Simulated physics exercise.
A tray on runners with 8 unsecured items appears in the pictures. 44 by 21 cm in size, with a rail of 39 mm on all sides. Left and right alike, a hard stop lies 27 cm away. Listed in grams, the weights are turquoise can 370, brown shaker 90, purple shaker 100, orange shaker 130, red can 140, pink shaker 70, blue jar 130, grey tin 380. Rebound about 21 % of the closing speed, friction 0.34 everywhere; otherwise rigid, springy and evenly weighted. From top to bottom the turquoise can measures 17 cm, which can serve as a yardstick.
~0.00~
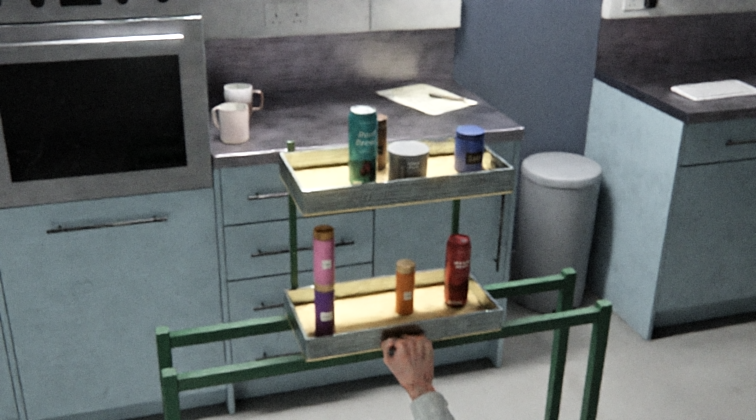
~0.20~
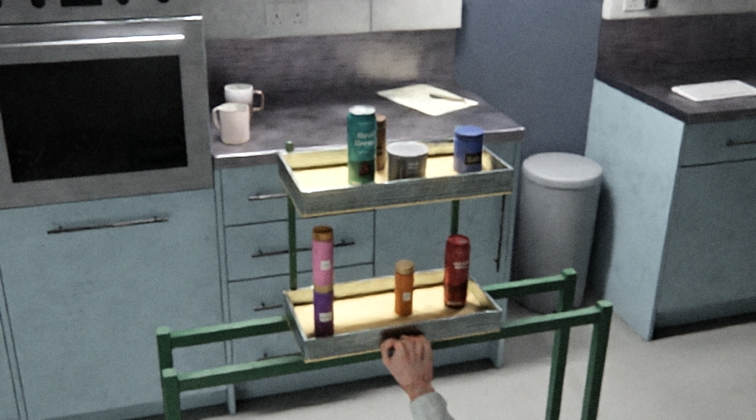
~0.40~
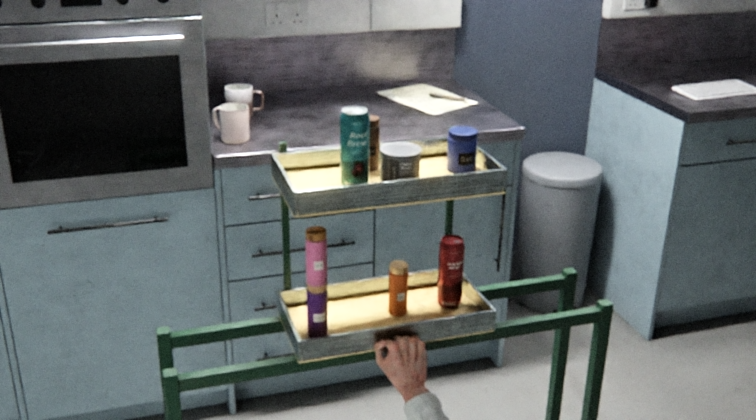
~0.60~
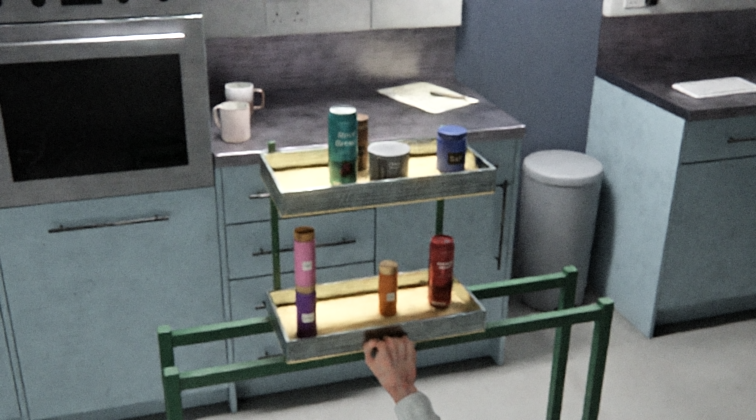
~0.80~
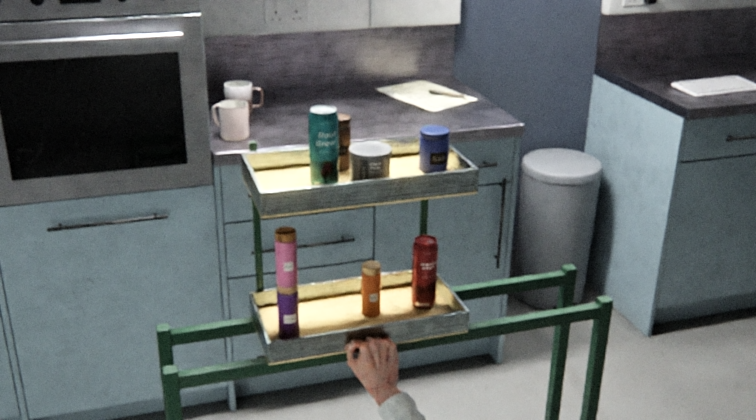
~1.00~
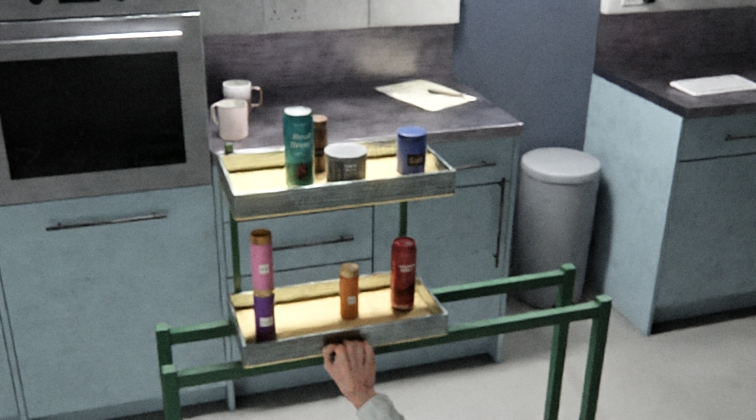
A hand sliding a two-level tray of cans, shakers and jars slowly left along green rails in a kitchen.
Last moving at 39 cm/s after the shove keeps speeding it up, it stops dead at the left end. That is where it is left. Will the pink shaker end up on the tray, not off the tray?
Result: Off.
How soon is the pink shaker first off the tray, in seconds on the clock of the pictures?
1.6 s or so.
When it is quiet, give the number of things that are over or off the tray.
My answer is 2.
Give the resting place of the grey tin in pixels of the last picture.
Its middle comes to rest around (272, 176).
By 1.70 s, tray has slid 27 cm left; pink shaker now off the tray; purple shaker tilted 26°; grey tin 2 cm from its spot.
By 2.00 s, tray has slid 27 cm left; purple shaker tilted 67°; grey tin 2 cm from its spot; blue jar 2 cm from its spot.
When it is over (2.4 s), off the tray, pink shaker; lying over on the tray, purple shaker; the other 6 within 5 cm of the start.
